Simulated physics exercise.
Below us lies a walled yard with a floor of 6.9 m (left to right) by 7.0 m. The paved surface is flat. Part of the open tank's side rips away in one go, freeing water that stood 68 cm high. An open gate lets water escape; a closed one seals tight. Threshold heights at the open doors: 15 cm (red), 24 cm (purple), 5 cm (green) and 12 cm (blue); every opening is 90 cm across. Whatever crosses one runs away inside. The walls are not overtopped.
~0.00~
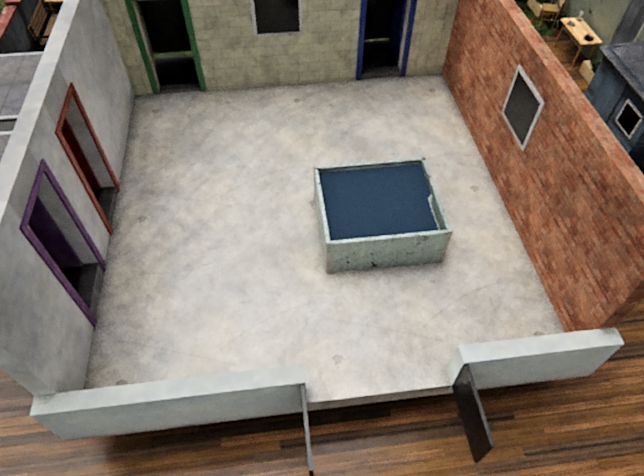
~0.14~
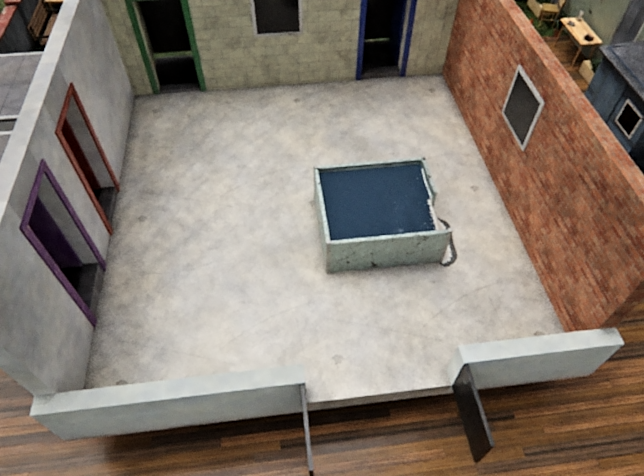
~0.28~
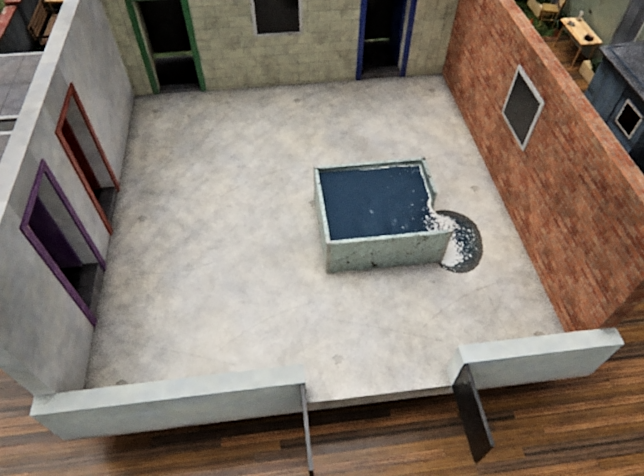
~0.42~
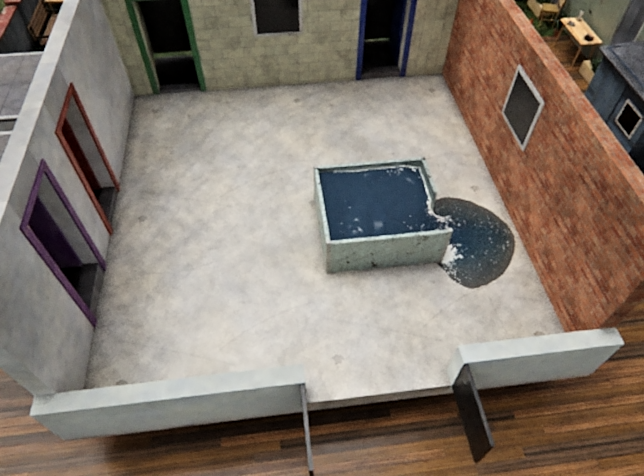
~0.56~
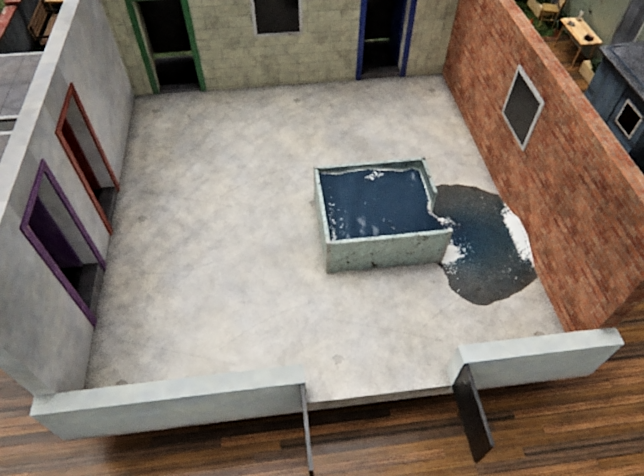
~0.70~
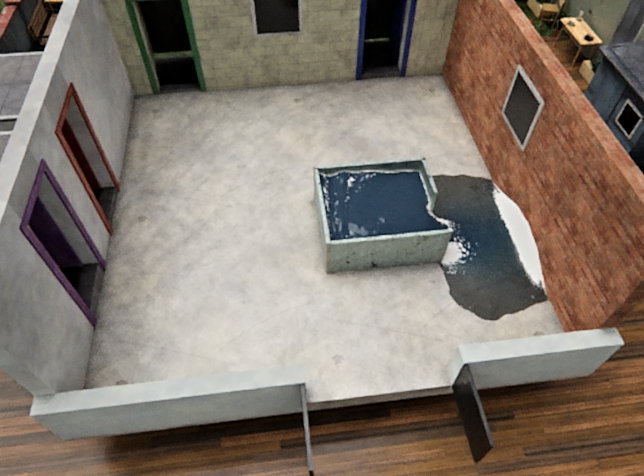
Water bursting from the right side of an open tank, spreading across a walled yard's pale floor and reaching the brick wall.
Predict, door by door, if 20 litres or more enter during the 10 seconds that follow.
The water let in: At the red door it keeps below the limit; at the purple door it does not reach the limit; at the green door it keeps below the limit; at the blue door it keeps below the limit.
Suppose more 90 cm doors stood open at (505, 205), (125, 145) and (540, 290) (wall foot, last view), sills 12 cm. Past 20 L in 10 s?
In turn: Over, under, over.
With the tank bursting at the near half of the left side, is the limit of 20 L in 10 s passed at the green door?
Then: Green over.
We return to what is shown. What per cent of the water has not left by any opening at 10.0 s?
About 94 per cent.
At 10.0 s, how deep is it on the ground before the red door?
Some 3.5 cm.
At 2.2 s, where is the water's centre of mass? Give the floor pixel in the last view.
Around (431, 237).
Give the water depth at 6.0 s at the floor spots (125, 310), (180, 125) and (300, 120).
In that order: 4, 0 and 4 cm.
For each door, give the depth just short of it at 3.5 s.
In cm: Red 0, purple 0, green 0, blue 12.
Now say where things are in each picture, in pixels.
The first picture shows still water, 68 cm deep, in the open tank at (379, 201).
In the second picture, water pours out at (434, 232) and has run 0.5 m, to (451, 260); typically 6 cm deep outside, 68 cm at the open tank's back.
In the third picture, water pours out at (434, 232) and has run 0.8 m, to (469, 224); typically 9 cm deep outside, 68 cm at the open tank's back.
In the fourth picture, the front is at (500, 223), 1.3 m from the gap at (434, 233); 1.6 m2 of floor is under water; 68 cm left at the back of the open tank.
In the fifth picture, water pours out at (434, 233) and has run 1.7 m, to (533, 270); typically 5 cm deep outside, 62 cm at the open tank's back.
In the sixth picture, the front is at (545, 296), 1.9 m from the gap at (434, 232); 3.1 m2 of floor is under water; 58 cm left at the back of the open tank.
After 1.4 s water covers 10 % of the floor and is deepest (41 cm) near (572, 353); red door not reached, purple door not reached, green door not reached, blue door not reached.
After 2.2 s water covers 20 % of the floor and is deepest (36 cm) near (566, 342); red door not reached, purple door not reached, green door not reached, blue door not reached.
After 3.5 s water covers 45 % of the floor and is deepest (24 cm) near (572, 353); red door not reached, purple door not reached, green door not reached, blue door 12 cm at the sill, 1 L in.
After 6.0 s water covers 70 % of the floor and is deepest (14 cm) near (566, 342); red door not reached, purple door 8 cm at the sill, 0 L in, green door 2 cm at the sill, 0 L in, blue door 8 cm at the sill, 2 L in.
After 10.0 s water covers 90 % of the floor and is deepest (8 cm) near (510, 245); red door 3 cm at the sill, 0 L in, purple door 5 cm at the sill, 0 L in, green door 3 cm at the sill, 0 L in, blue door 4 cm at the sill, 2 L in.
